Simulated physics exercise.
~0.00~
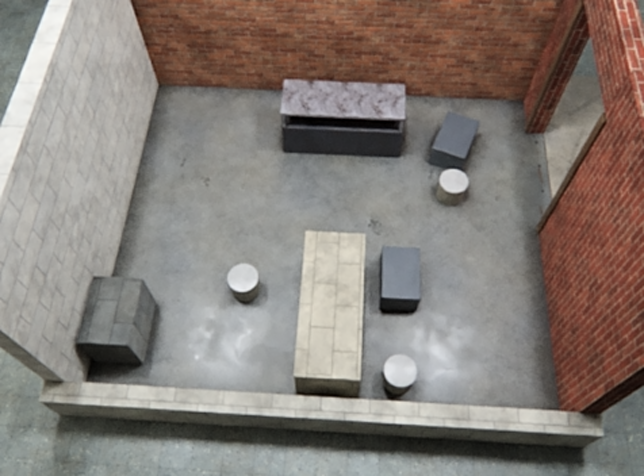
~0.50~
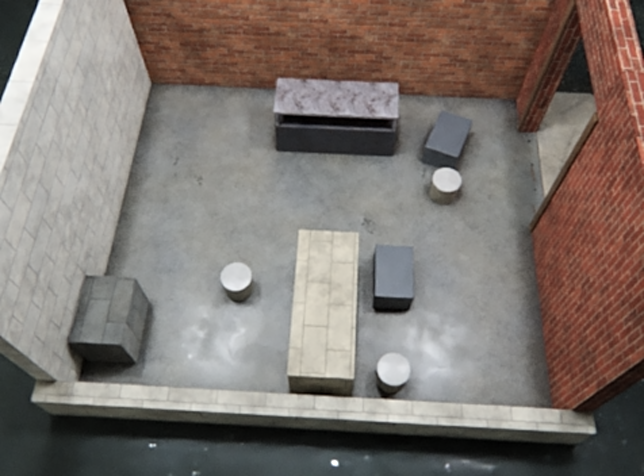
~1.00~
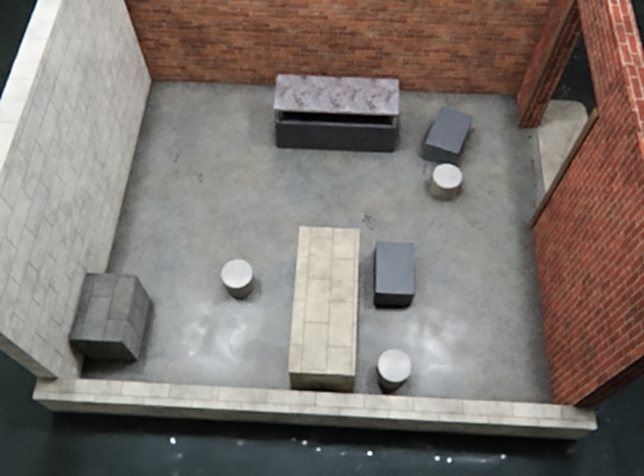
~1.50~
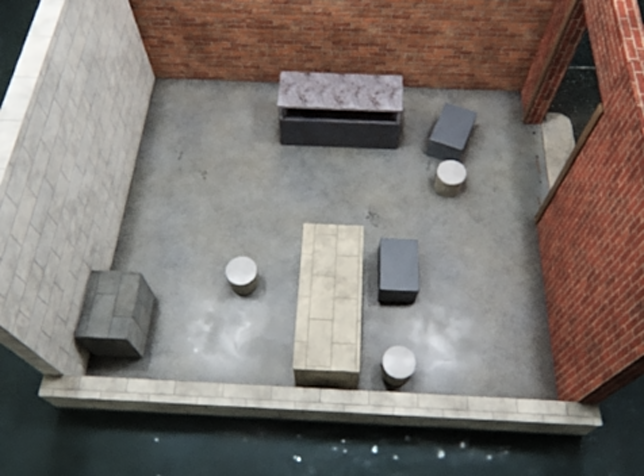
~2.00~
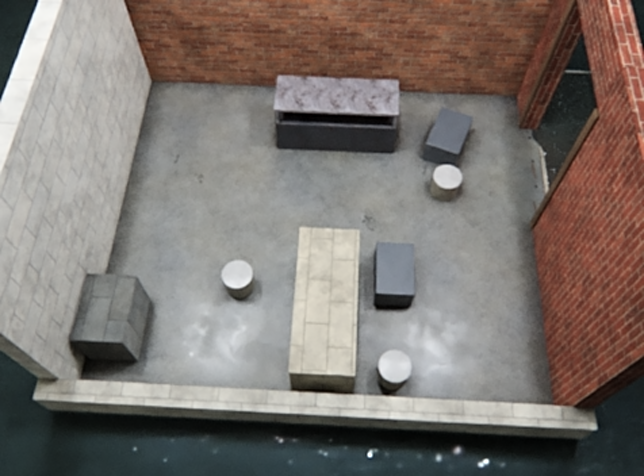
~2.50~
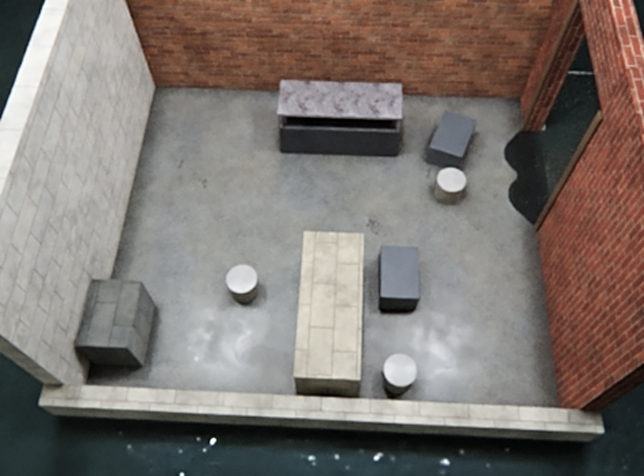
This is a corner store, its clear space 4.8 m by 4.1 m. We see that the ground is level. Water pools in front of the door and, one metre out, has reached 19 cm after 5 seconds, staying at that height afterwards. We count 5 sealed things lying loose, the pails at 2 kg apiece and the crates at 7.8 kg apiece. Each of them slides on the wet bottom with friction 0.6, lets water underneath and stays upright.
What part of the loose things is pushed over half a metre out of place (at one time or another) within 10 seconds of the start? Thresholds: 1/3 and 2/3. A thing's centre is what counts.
Going by this, the fraction will be in the top third.
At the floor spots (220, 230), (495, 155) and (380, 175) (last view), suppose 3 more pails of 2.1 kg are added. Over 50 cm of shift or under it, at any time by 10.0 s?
The three, in order: Larger, larger, larger.
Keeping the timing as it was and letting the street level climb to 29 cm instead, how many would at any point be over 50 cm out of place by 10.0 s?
5.
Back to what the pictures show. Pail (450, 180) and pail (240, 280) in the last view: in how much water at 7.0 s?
Close to 2 and 2 centimetres.
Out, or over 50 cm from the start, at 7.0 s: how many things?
I make it 2 by then.
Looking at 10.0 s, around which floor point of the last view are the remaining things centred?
The centre sits near (281, 302).
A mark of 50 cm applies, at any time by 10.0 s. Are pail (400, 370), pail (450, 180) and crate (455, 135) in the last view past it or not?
Order as asked - a bigger shift, a bigger shift, a bigger shift.
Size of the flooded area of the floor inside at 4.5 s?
Close to 4.0 m2, I'd say.
After 3.5 s 0 of 5 are over 50 cm from their spots; 0 afloat.
After 4.5 s 1 of 5 are over 50 cm from their spots; 0 afloat.
After 7.0 s 2 of 5 are over 50 cm from their spots; 1 afloat.
After 10.0 s 4 of 5 are over 50 cm from their spots, and 4 have been at some point; 4 afloat.
